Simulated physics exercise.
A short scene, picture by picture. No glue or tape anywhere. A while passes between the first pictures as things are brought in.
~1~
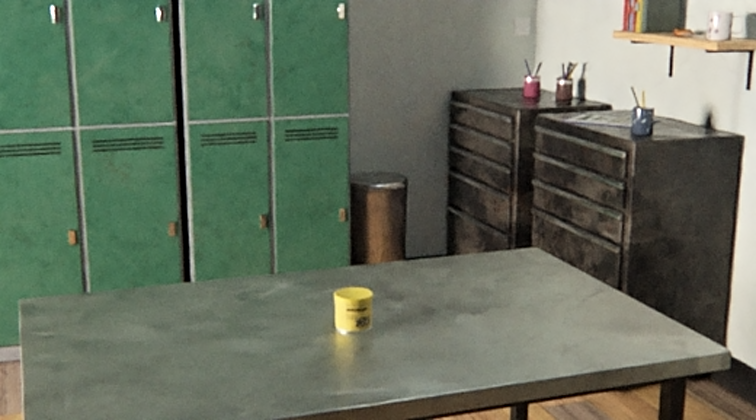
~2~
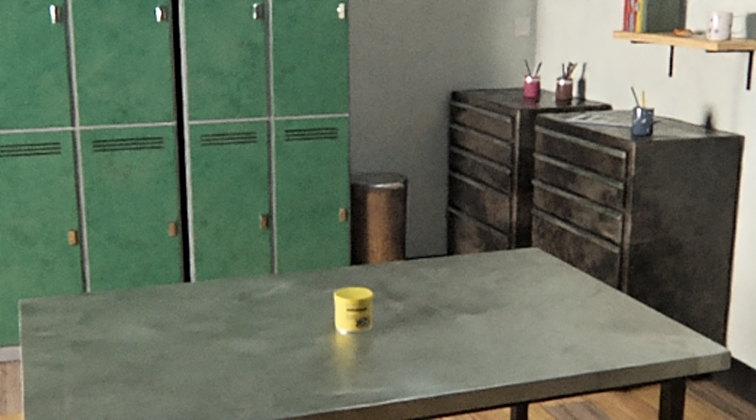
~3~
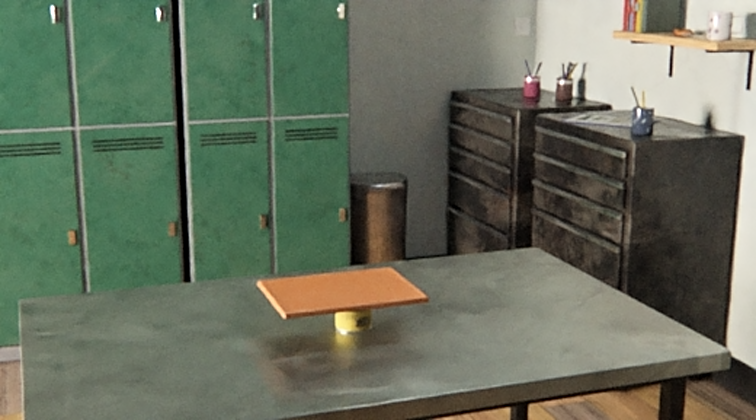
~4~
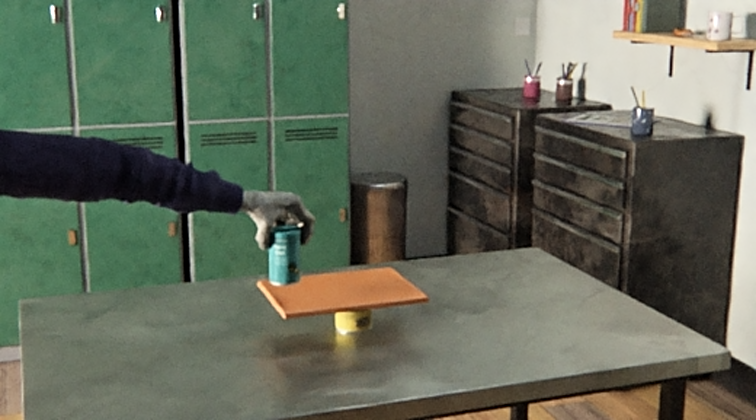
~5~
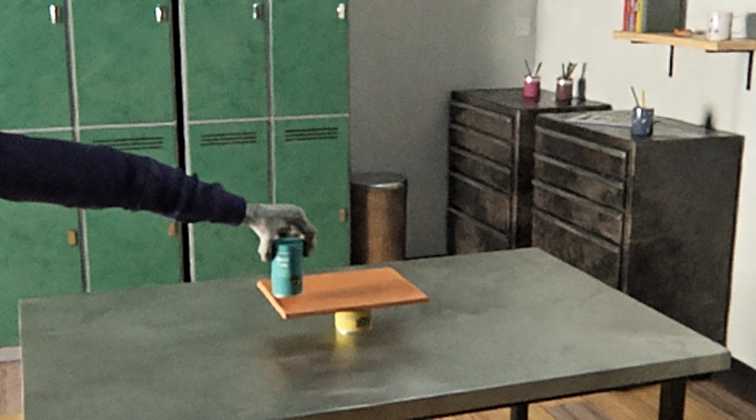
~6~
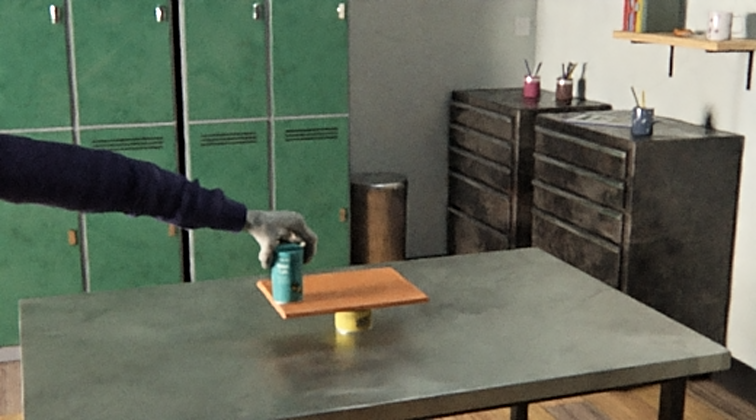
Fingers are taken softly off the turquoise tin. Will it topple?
Yes.
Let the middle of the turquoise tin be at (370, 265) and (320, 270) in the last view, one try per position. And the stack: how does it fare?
Try one, the stack stays standing; try two, it collapses.
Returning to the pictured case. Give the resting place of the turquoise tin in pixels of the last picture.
The object ends up somewhere around (245, 330).
Then, 0.30 s after the last picture, turquoise tin now fallen; orange lid tipped 33° from how it was.
Then, 0.40 s after the last picture, orange lid tipped 27° from how it was.
Then, 1.00 s after the last picture, nothing new.
At rest, fallen, turquoise tin; the other 2 in place. Seen from the same camera at the end, turquoise tin near (245, 329). The stack comes apart.
